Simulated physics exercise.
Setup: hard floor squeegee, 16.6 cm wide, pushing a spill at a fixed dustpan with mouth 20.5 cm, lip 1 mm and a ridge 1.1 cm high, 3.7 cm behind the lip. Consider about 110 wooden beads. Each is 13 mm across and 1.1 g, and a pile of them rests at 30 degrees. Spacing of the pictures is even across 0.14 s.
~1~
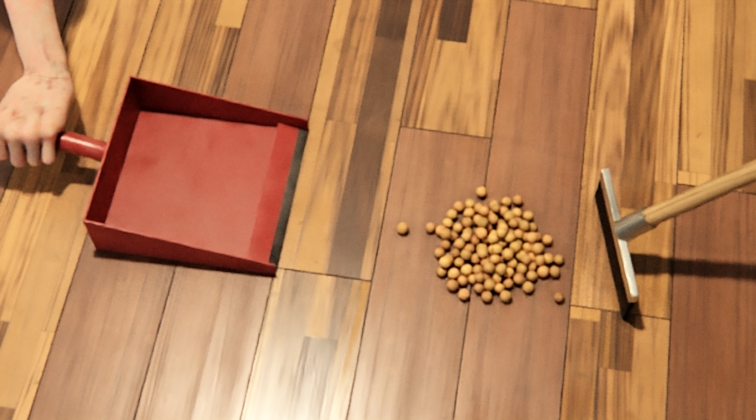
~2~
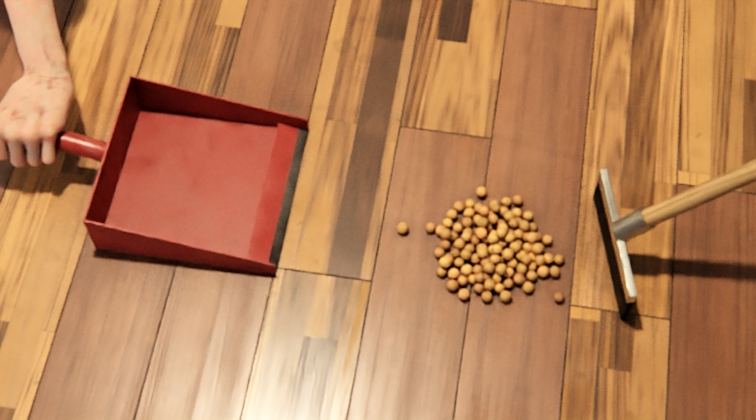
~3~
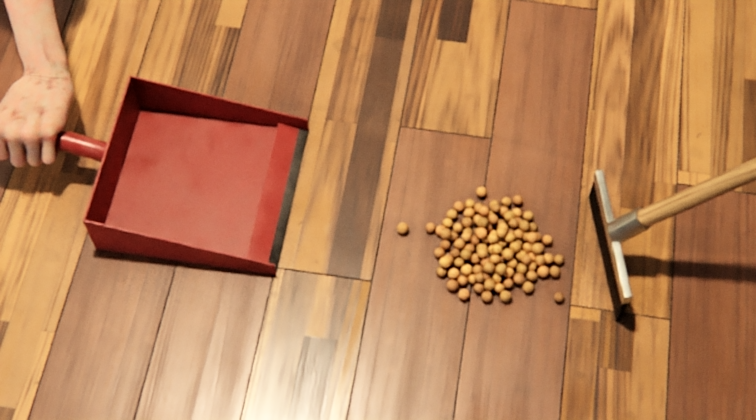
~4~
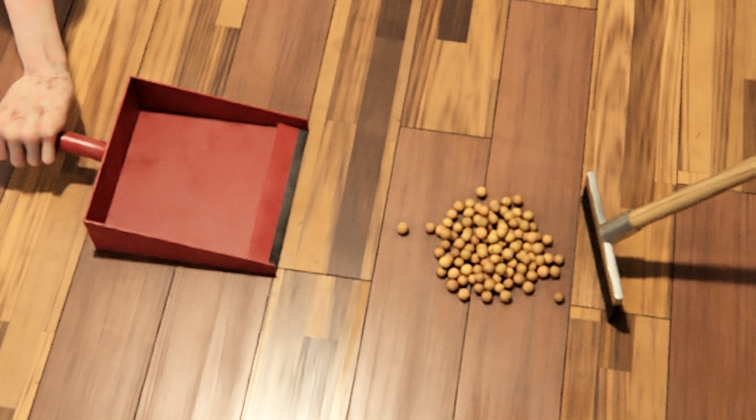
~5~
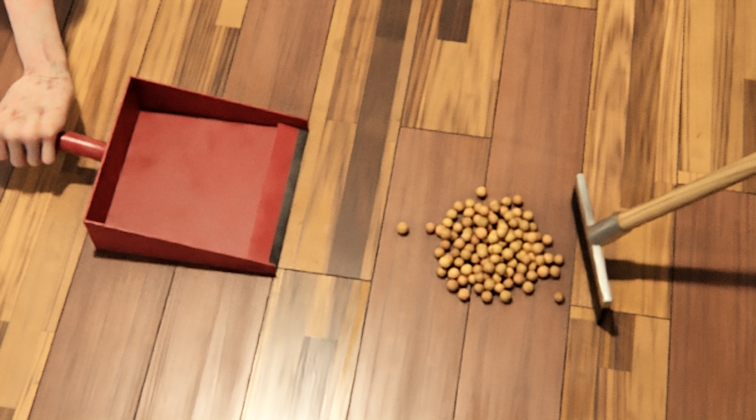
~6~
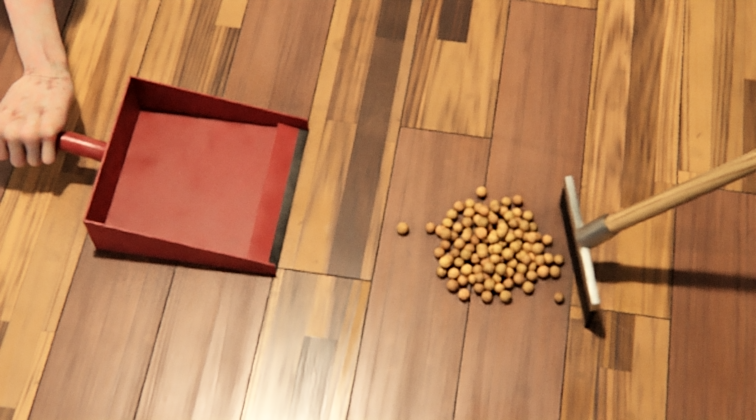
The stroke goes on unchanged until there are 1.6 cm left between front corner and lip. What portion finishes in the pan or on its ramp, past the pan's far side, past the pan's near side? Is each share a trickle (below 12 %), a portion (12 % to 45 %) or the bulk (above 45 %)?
Result: Pan: A meagre share; far side: A meagre share; near side: The principal share.
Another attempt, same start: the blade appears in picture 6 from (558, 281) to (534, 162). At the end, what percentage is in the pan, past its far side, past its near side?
Per cent by place - pan 30, far side 5, near side 35.
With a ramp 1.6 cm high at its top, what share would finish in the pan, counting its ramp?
Then around 0 percent, ramp counted.
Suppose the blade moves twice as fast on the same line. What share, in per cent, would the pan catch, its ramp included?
About 5 per cent.
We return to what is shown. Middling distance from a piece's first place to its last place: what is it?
About 28 cm.
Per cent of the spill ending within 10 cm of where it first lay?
That share is some 15 percent.
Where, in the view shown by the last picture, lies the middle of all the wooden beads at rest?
Somewhere near (278, 280) in the last picture.
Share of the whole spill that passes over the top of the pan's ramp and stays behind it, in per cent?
Around 0 in a hundred.
Then, 0.32 s after the last picture, middle of the blade 20 cm from the lip; 0 % over the lip, far side 0 %, near side 25 %.
Then, 0.53 s after the last picture, middle of the blade 10 cm from the lip; 0 % over the lip, far side 0 %, near side 45 %.
Then, 0.86 s after the last picture, middle of the blade 4 cm from the lip; 5 % over the lip, far side 0 %, near side 50 %.
In the end, pan 5 %, far side 0 %, near side 50 %, in front of the lip or behind the blade 45 %.
